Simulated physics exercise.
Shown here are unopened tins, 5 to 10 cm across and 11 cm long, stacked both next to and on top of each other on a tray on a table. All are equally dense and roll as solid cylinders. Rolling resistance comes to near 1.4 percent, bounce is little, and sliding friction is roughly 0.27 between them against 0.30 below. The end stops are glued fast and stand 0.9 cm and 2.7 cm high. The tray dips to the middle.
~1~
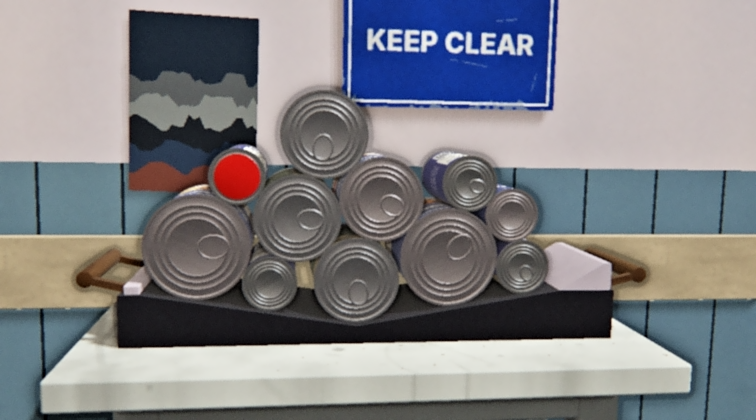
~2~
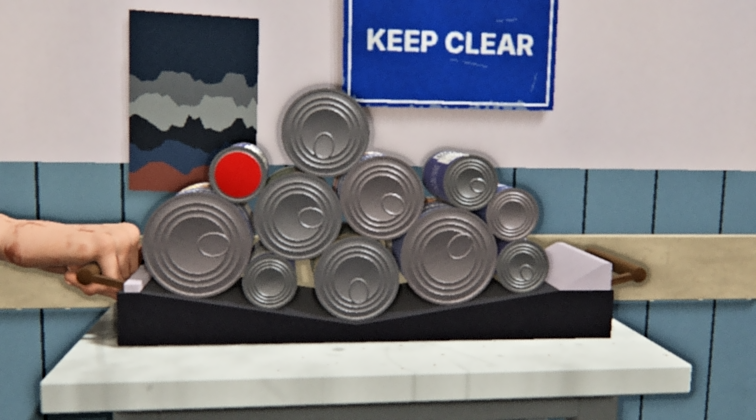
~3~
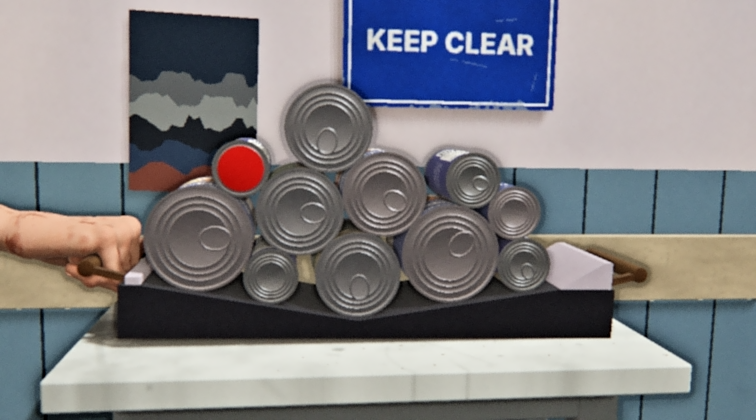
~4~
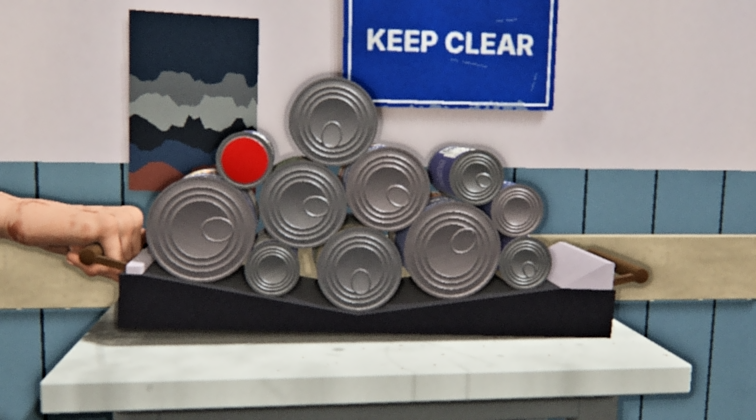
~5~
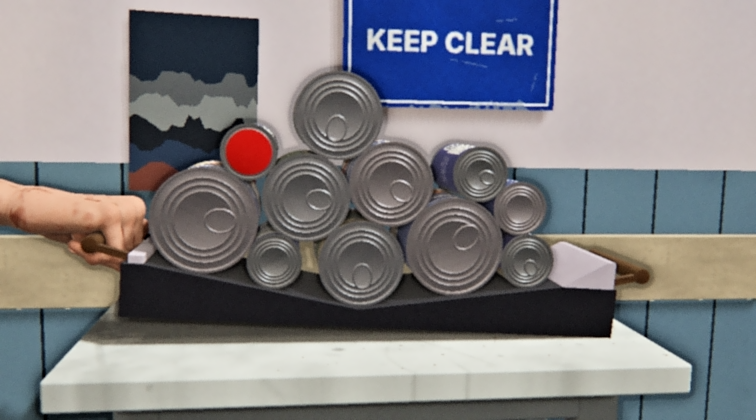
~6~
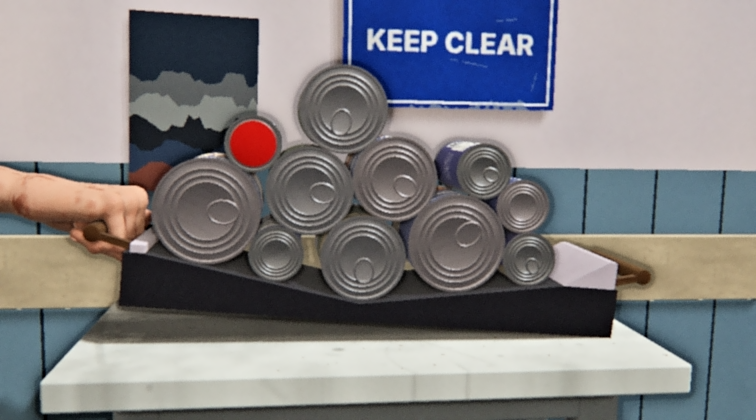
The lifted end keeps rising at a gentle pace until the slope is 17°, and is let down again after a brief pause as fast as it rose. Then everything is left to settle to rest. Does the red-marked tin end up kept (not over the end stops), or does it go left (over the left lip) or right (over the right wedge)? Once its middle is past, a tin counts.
It ends up past neither end.
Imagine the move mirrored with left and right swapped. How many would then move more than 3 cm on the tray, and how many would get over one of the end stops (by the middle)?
Counts: 11, then 5.
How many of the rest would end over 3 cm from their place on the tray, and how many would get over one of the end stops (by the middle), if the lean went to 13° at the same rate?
11 and 6.
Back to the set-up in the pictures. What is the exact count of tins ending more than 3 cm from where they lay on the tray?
I make it exactly 11.
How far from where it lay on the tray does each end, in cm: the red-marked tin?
Red-marked tin: 14.
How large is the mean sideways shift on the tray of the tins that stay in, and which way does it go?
Mean shift: Near 11 cm, rightward.
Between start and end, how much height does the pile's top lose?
I'd put it at some 12 cm lower than at the start.
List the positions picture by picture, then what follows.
In the first picture, 11 tins, 5 on the base, highest (325, 135); red (237, 177); left lip (0.9 cm) (131, 286); right wedge (2.7 cm) (607, 264).
The second picture shows tray just starting; stops (132, 284) and (607, 263); pile unchanged.
The third picture shows left end up 1°; stops (132, 276) and (608, 263); pile unchanged.
The fourth picture shows left end up 2°; stops (134, 266) and (610, 263); pile unchanged.
The fifth picture shows left end up 4°; stops (136, 255) and (611, 263); pile unchanged; bottom ones (204, 221) (274, 262) (362, 264) (455, 247) (528, 262).
The sixth picture shows left end up 5°; stops (138, 244) and (613, 263); pile unchanged; red (253, 144).
Another 0.84 s on from the last picture, left end up 17°; 11 now displaced over 3 cm; 4 over the right wedge; red 11 cm right and 1.3 cm down (moves measured on the tray).
Another 2.11 s on from the last picture, tray level; 11 now displaced over 3 cm; 7 over the right wedge; red 17 cm right and 5 cm down.
Another 2.42 s on from the last picture, tray level; 11 now displaced over 3 cm; 7 over the right wedge; red 8 cm right and 6 cm down.
Another 3.18 s on from the last picture, tray level; 11 now displaced over 3 cm; 7 over the right wedge; red 9 cm right and 6 cm down.
All still, 4.0 s past the final picture, 11 moved over 3 cm; 7 over the right wedge; red 13 cm right and 6 cm down; top of the pile 11 cm high, from 23 cm.
